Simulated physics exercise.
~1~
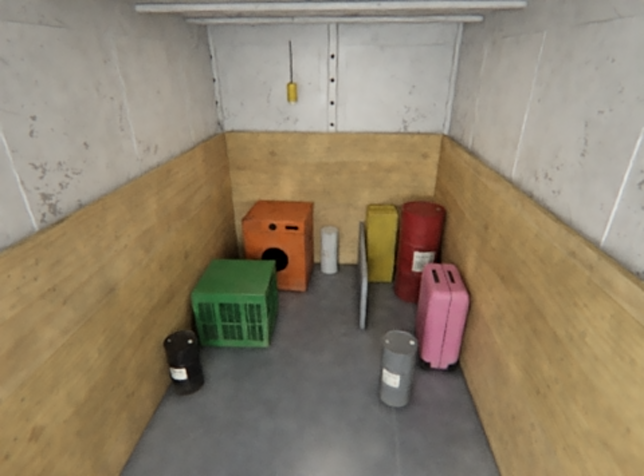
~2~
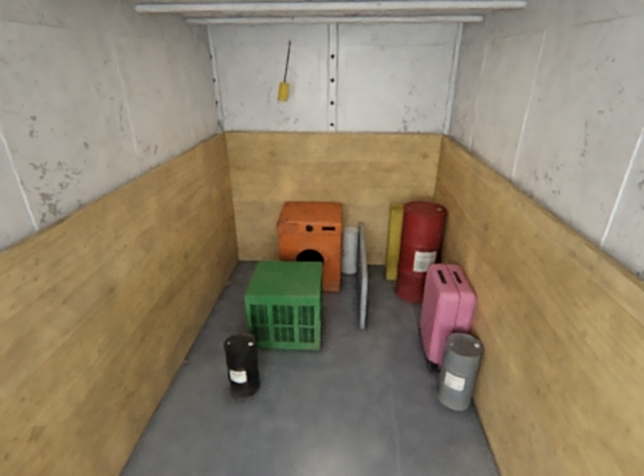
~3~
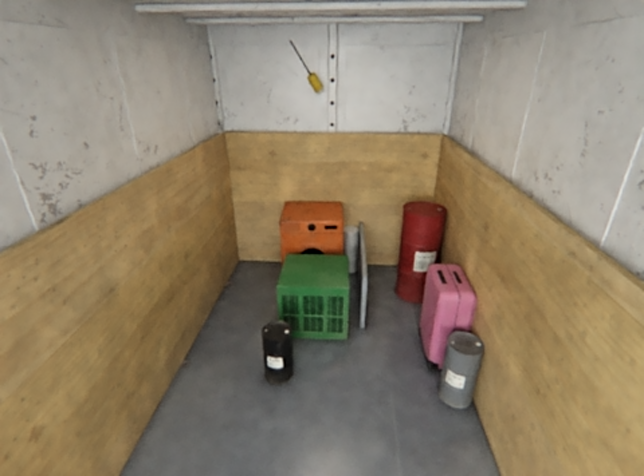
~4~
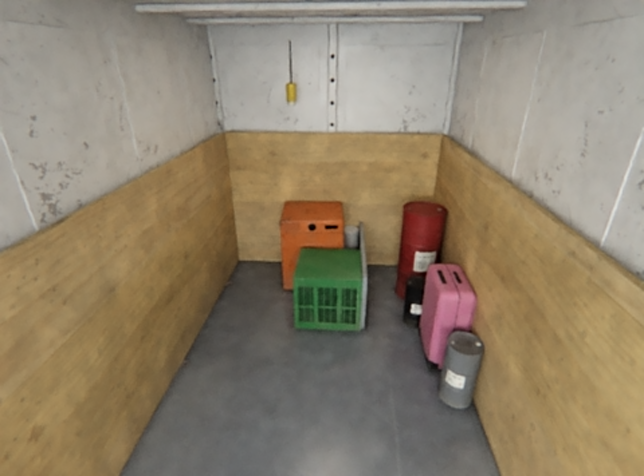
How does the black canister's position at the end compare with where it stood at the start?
At the start it stands at the near left, in front of the green chest. By the end it is over on the right and further back, partly hidden by the pink case and close to the red drum.
